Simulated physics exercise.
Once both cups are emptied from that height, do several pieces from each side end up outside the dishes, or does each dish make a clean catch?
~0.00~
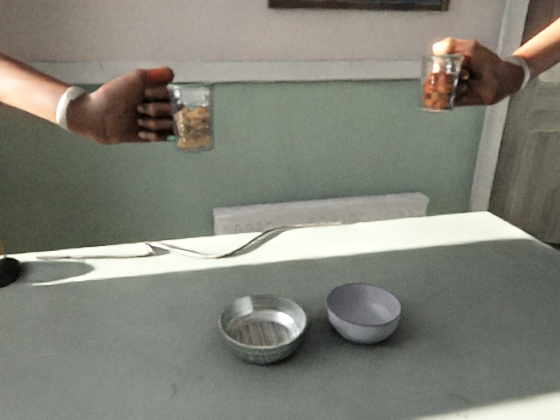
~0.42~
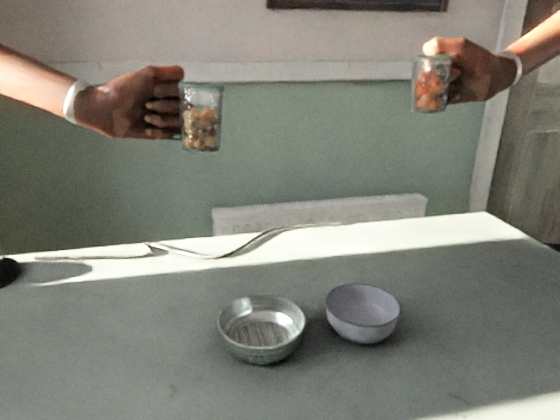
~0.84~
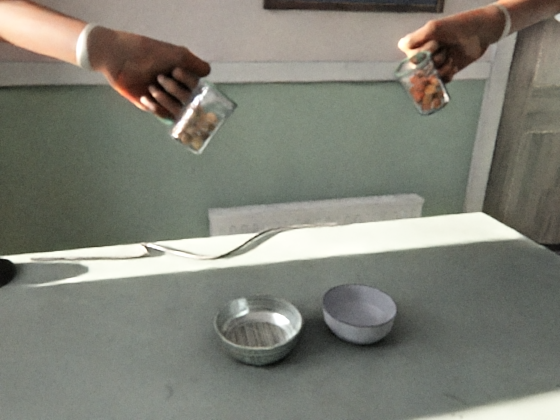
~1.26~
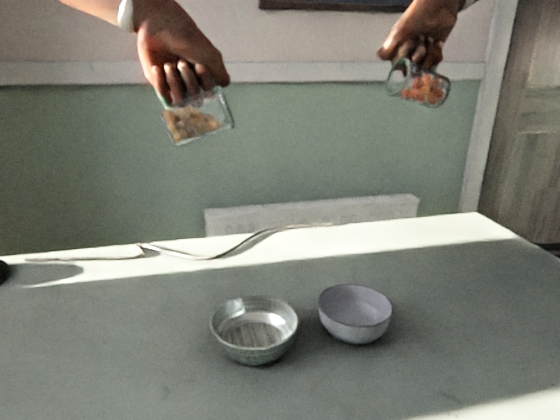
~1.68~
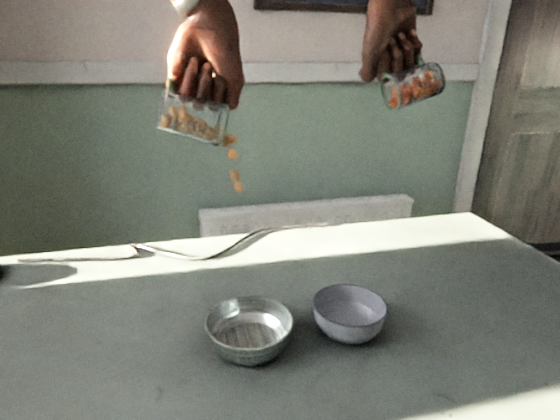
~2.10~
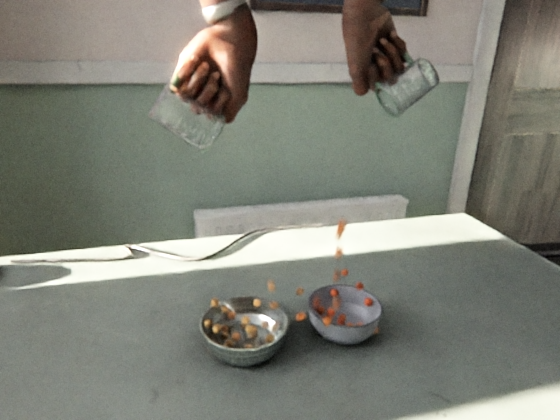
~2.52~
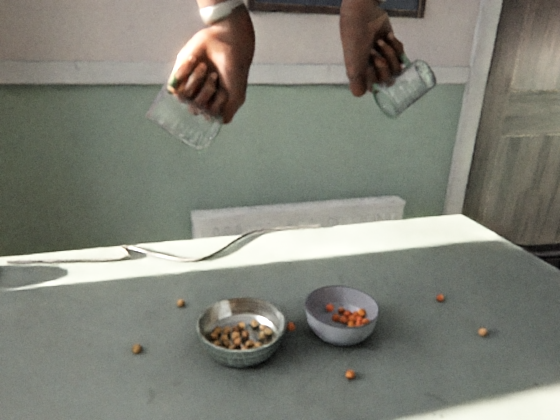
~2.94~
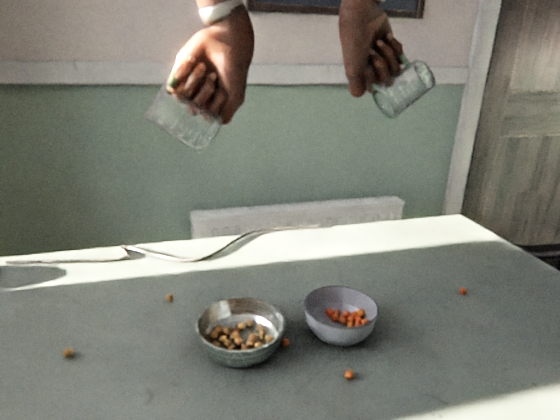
Several pieces get away on both the left and the right and scatter onto the table, though most of each cupful stays in its dish.
